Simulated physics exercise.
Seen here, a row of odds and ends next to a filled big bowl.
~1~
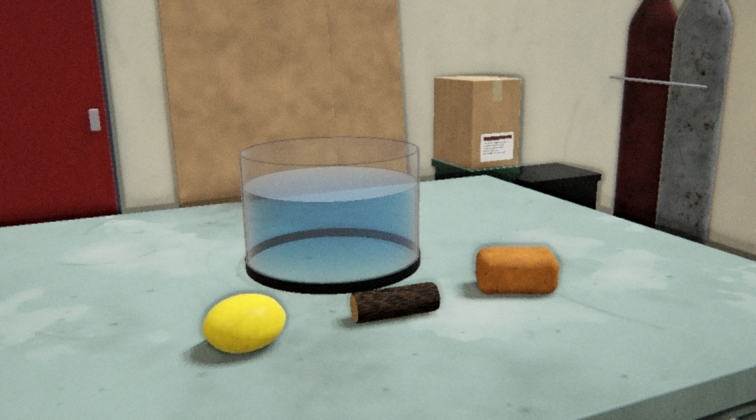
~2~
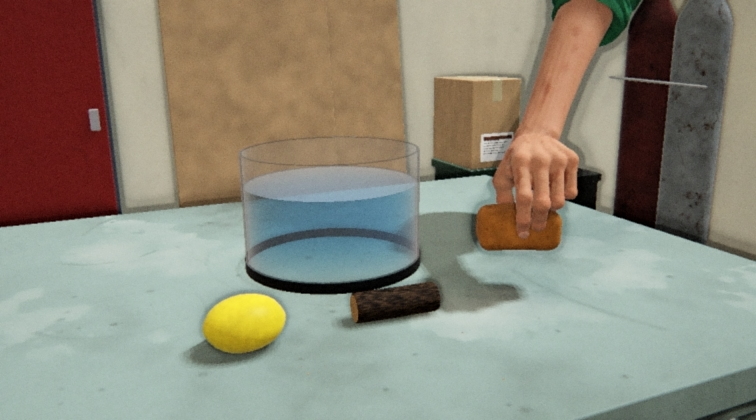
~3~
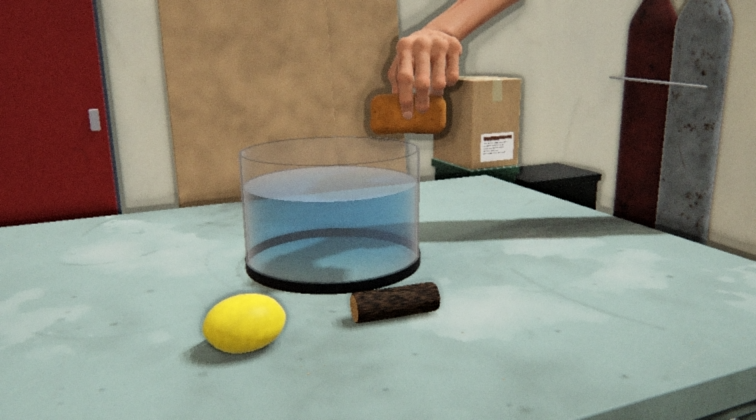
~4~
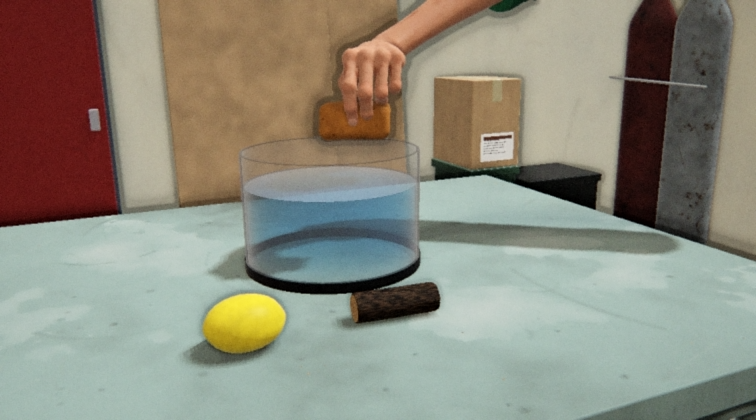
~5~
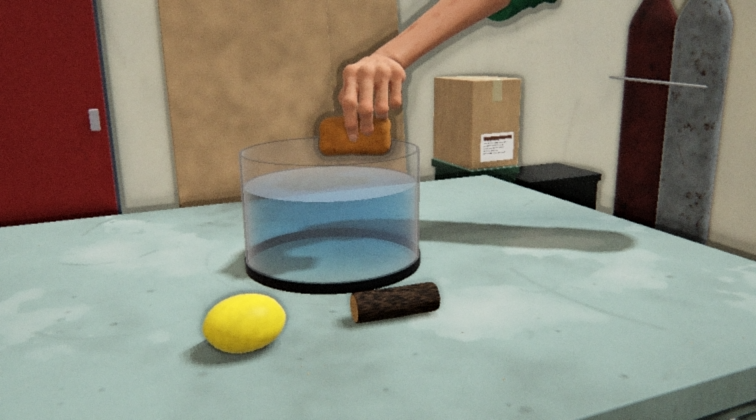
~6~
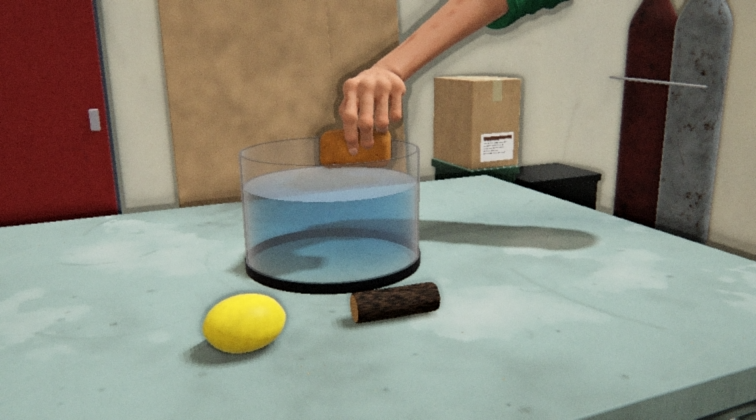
A hand reaches in from the upper right over a pale green table, seen from slightly above by a still camera, with a red door and cardboard box behind. A clear bowl of blue water stands behind a yellow lemon at left and a dark piece of branch. The hand lifts the orange-brown bread roll from the right, carries it left above the bowl, and lowers it to just over the water.
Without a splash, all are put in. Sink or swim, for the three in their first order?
The left one stays at the surface, the middle one stays at the surface, the right one stays at the surface.
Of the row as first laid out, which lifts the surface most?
That is the left one.
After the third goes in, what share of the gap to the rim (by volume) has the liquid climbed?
Some 14 per cent.
A moment on, the bread roll stays afloat.
Further on, the piece of branch stays afloat.
When it is over, the lemon stays afloat; afloat, lemon, piece of branch and bread roll.
